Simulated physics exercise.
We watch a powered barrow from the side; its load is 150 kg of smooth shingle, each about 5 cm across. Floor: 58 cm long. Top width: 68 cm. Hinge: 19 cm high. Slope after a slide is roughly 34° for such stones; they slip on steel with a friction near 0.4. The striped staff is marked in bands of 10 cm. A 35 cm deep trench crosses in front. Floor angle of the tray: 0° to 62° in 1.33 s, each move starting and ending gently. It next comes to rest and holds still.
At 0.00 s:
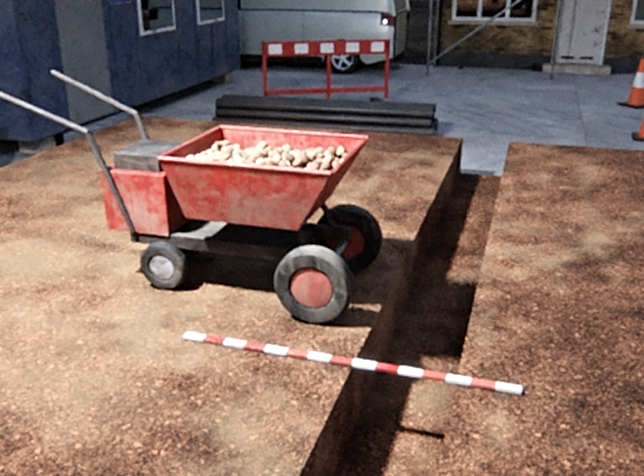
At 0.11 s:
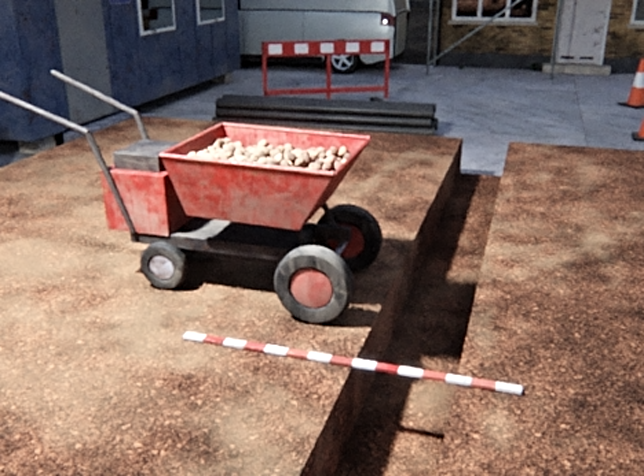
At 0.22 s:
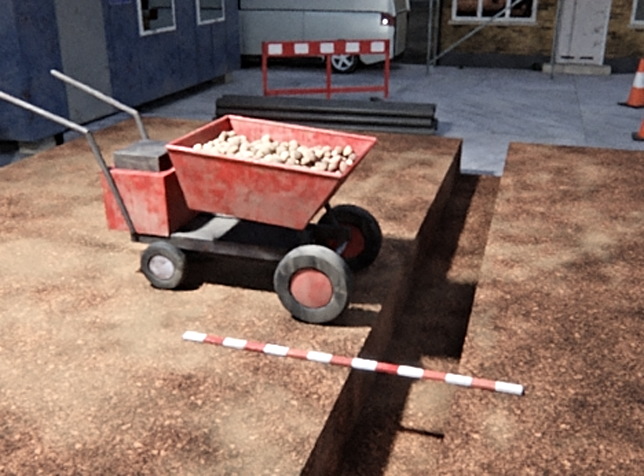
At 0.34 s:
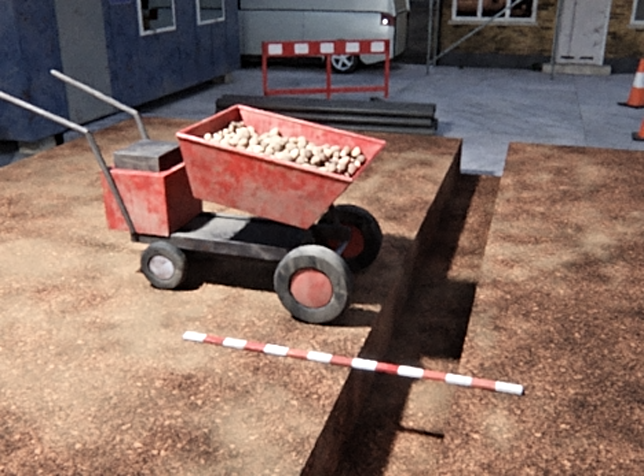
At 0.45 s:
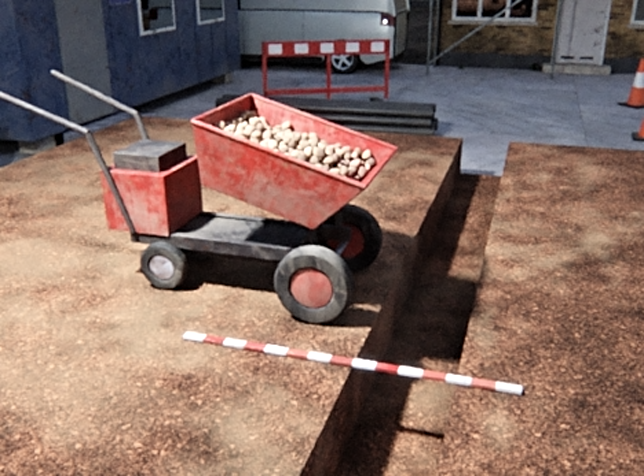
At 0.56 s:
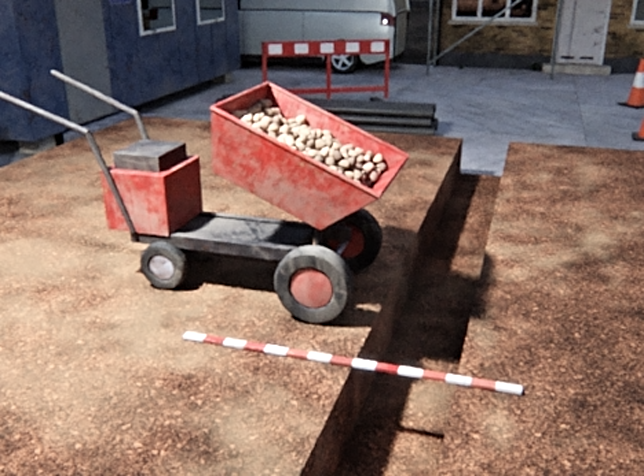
In a paved yard, a red barrow's tray of rounded stones tilting steadily rightward beside a trench, its wheels staying still.
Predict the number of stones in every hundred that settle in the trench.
Close to 34 in a hundred.
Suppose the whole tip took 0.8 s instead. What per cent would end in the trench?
About 30%.
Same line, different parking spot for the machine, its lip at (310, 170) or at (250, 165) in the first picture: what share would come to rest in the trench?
First place: Near 50%; second place: Near 70%.
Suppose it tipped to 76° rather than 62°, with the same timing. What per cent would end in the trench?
Roughly 35 percent.
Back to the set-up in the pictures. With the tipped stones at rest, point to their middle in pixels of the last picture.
In the last view, about (485, 311).
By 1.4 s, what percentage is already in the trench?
By then, around 10 percent.
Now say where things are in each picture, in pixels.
In the first picture, the tray is at 0°, its lip at (331, 174); the top of the load is at (266, 154).
In the second picture, the tray is at 1°, its lip at (334, 174); the top of the load is at (260, 152); the stones move at 0.2 m/s on average.
In the third picture, the tray is at 5°, its lip at (341, 177); the top of the load is at (252, 145); the stones move at 0.4 m/s on average.
In the fourth picture, lip at (352, 181), floor tilted 10°, highest stones at (236, 132); the stones move at 0.5 m/s on average.
In the fifth picture, the tray is at 16°, its lip at (366, 187); the top of the load is at (246, 121); the stones move at 0.6 m/s on average.
In the sixth picture, the tray is at 24°, its lip at (380, 197); the top of the load is at (259, 110); the stones move at 0.7 m/s on average.
After 1.0 s the floor is at 52°; 100 % in the tray; the foremost stones are at (431, 219).
After 1.4 s the floor is at 62°; 74 % in the tray, 10 % in the trench, 16 % past the trench; the foremost stones are at (530, 322).
After 1.8 s the floor is at 62°; 48 % in the tray, 14 % in the trench, 38 % past the trench; the foremost stones are at (628, 344).
After 3.7 s the floor is at 62°; 27 % in the tray, 34 % in the trench, 39 % past the trench; the foremost stones are past the picture's edge.
